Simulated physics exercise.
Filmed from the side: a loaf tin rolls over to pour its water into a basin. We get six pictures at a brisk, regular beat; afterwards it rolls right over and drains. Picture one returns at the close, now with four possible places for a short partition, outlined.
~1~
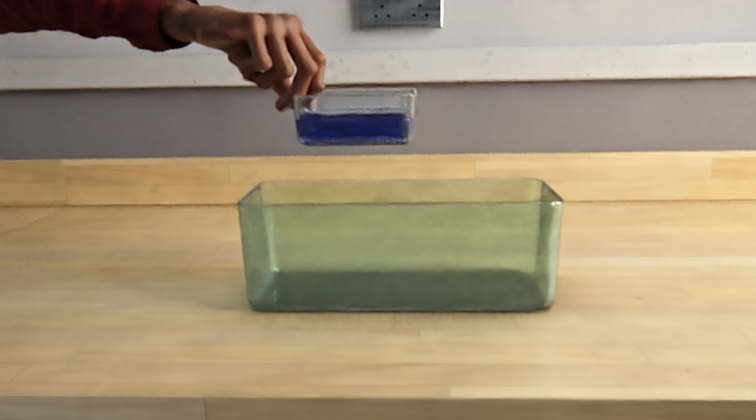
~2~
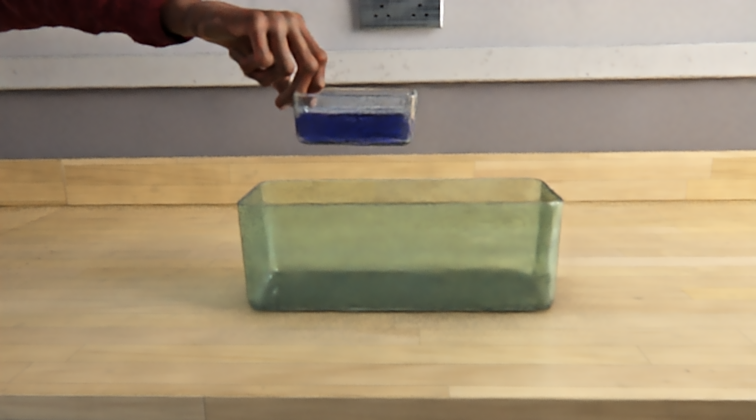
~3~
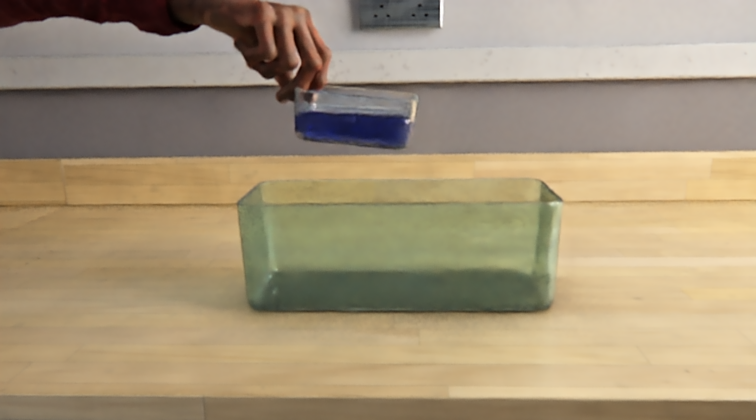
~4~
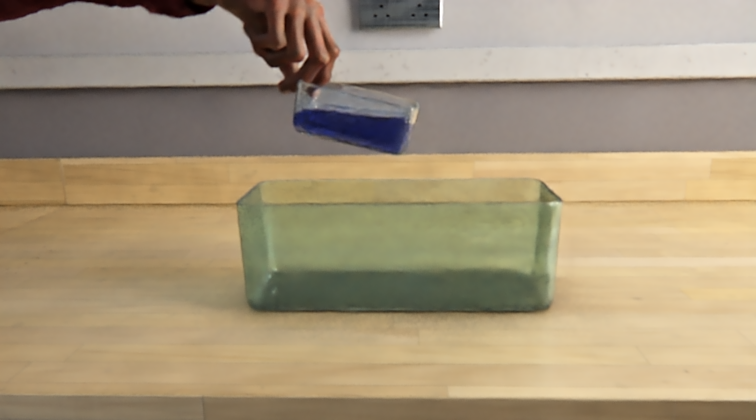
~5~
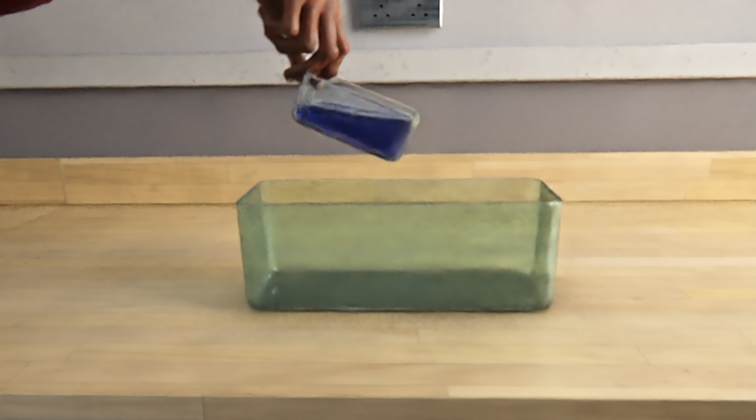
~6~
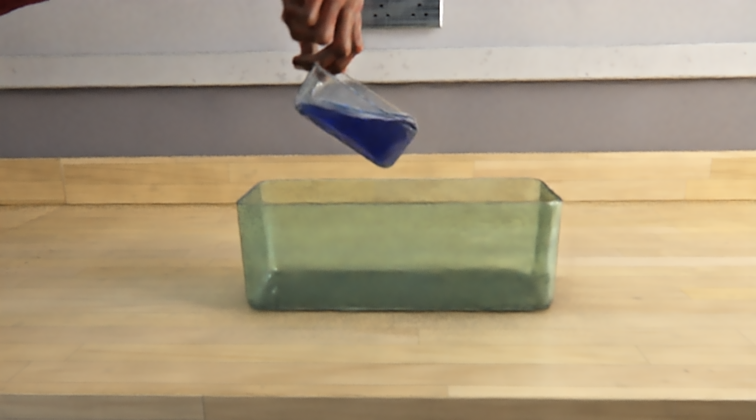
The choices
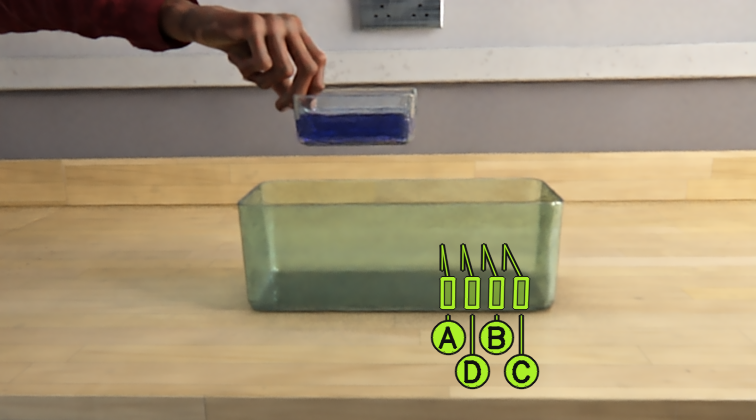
On a wooden counter, a hand held a small clear container of blue water above a larger greenish basin, then steadily tipped it down to the right until the water reached its lip.
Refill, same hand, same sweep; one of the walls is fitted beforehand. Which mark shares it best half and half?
Position A does it best.
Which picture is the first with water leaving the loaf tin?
In picture 6.
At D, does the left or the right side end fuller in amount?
The left one.
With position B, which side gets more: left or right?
The left side.
On the marked copy, A at (448, 315); B at (496, 315); C at (521, 315); D at (472, 315).
With A, about 46 % ends left of the wall and 52 % right of it.
With B, about 89 % ends left of the wall and 8 % right of it; 3 % is lost outside.
With C, about 90 % ends left of the wall and 7 % right of it.
With D, about 82 % ends left of the wall and 14 % right of it; 4 % is lost outside.
